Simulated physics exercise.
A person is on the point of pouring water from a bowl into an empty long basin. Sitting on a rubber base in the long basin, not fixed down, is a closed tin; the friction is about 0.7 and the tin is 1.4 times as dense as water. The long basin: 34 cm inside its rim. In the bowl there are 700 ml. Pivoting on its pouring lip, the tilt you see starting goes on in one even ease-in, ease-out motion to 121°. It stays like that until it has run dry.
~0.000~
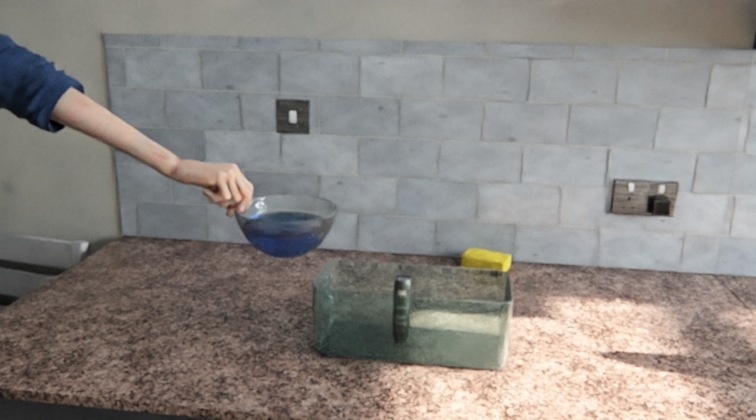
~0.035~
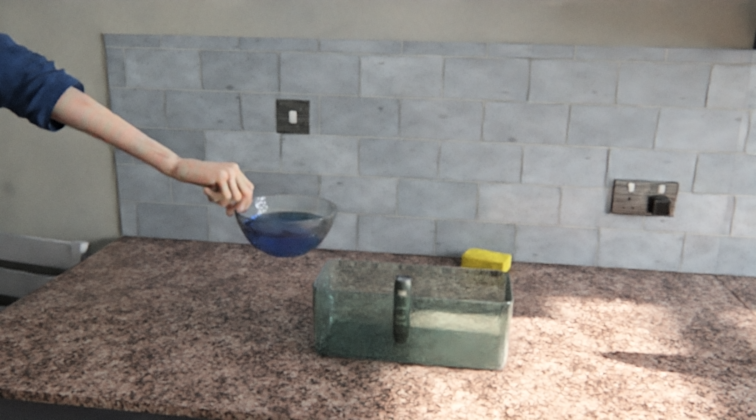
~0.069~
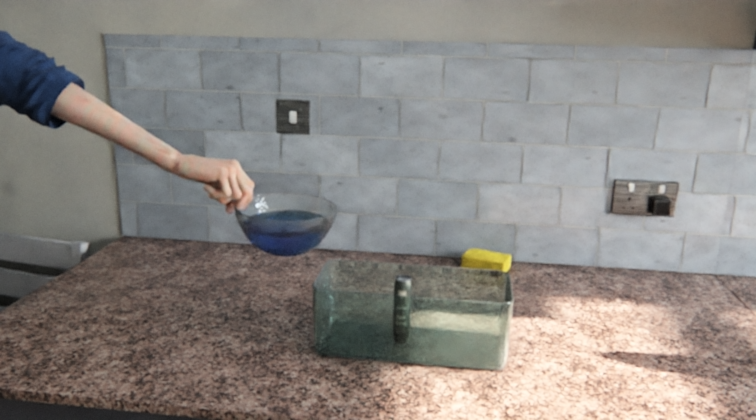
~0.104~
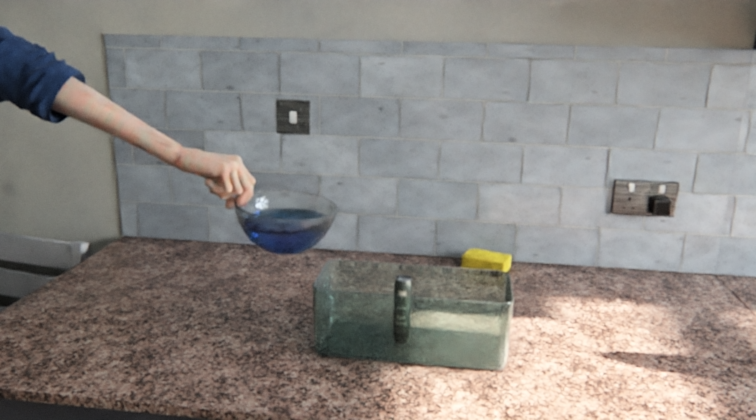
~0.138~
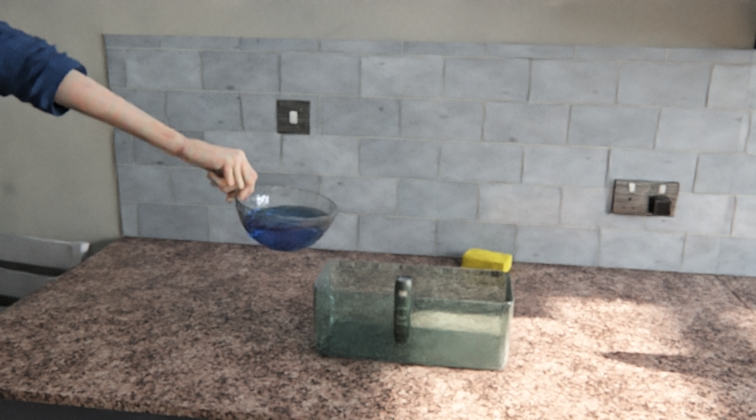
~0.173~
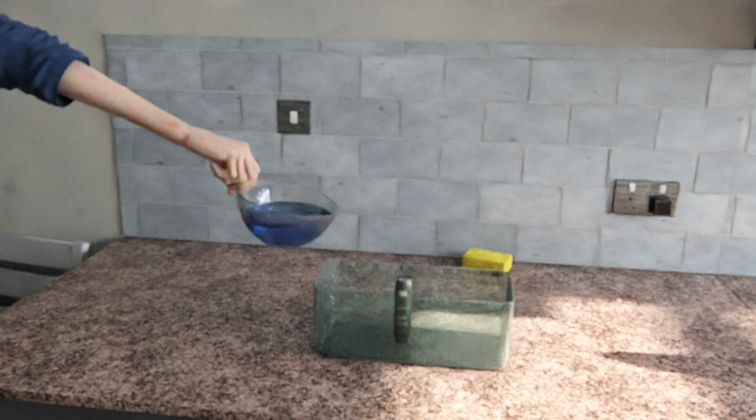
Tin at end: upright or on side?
It ends up tipped over.
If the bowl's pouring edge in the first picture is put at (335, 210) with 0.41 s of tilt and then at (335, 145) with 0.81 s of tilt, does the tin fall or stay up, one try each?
In the first try it comes down; in the second it remains standing.
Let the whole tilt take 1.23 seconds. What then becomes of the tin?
Outcome - the tin comes down.
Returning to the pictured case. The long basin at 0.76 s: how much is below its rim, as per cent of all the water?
Around 96 per cent of the whole.
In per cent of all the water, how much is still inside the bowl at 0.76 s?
0 per cent or so.
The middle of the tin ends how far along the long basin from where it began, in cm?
Shift of tin centre: Approx. 8.0 cm.
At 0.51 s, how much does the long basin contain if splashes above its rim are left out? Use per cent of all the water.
About 4 per cent.
Then, 0.51 s in, the tilt is 85° and 46 per cent is still to pour; the tin stands where it began.
Then, 0.76 s in, the tilt is 120° and 0 per cent is still to pour; the tin leans 13°.
Then, 1.03 s in, the tilt is 121° and 0 per cent is still to pour; the tin lies on its side.
Then, 1.31 s in, the tilt is 121° and 0 per cent is still to pour; the tin lies on its side.
Finally, the tin lies on its side.
